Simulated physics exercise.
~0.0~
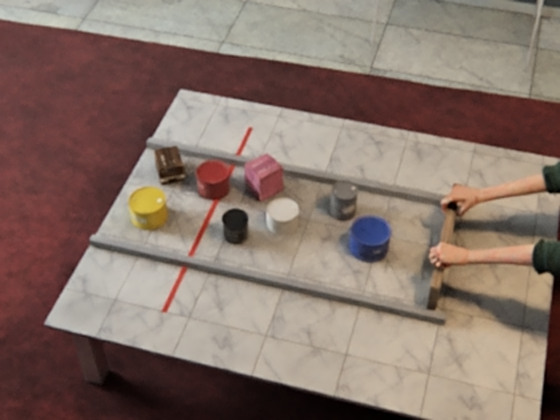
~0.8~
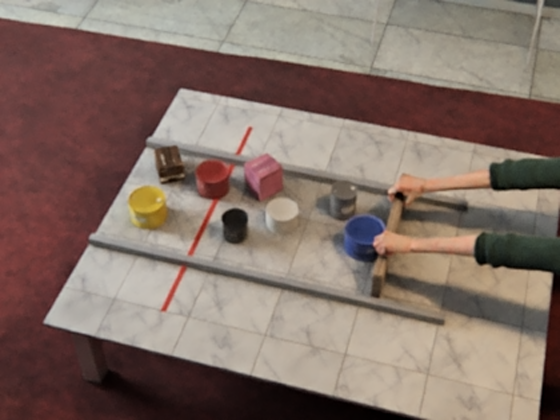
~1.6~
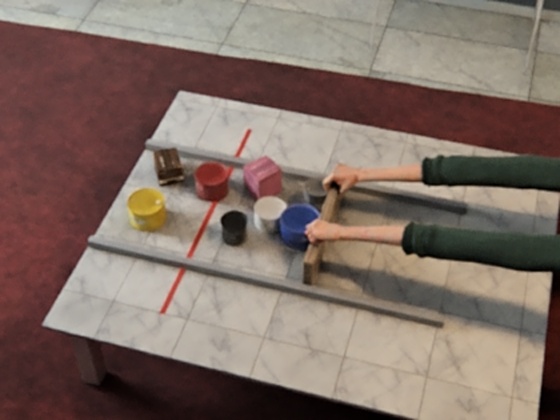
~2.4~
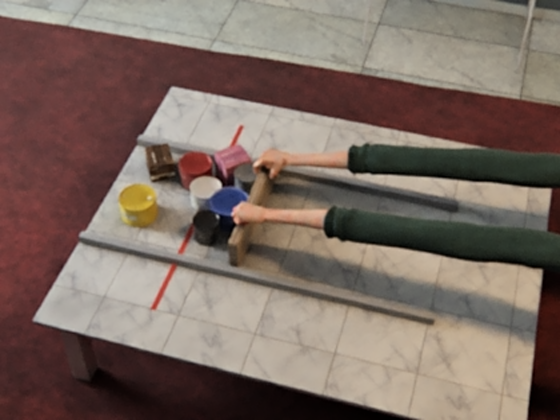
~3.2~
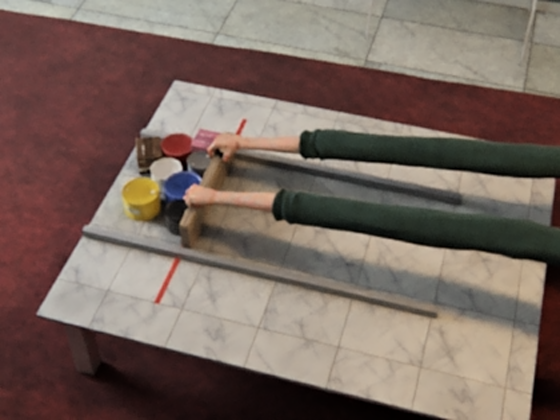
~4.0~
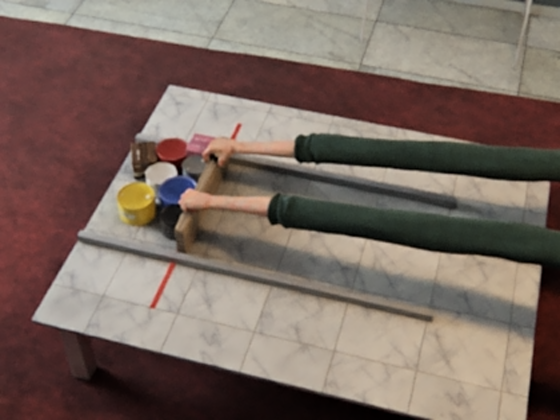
A wooden plank, gripped by two hands in dark green sleeves, stands at the right of a pale tiled platform on a red floor, seen from above by a slightly swaying camera. Ahead of it, between two grey rails, sit blue, grey, white, black, red and yellow containers, a pink box and a small brown object, with red tape crossing the surface. The hands push the plank left into the blue pail, then the grey and white canisters, and later the black pail. The containers bunch up near the yellow one. The plank stops around the tape, and nothing falls off.
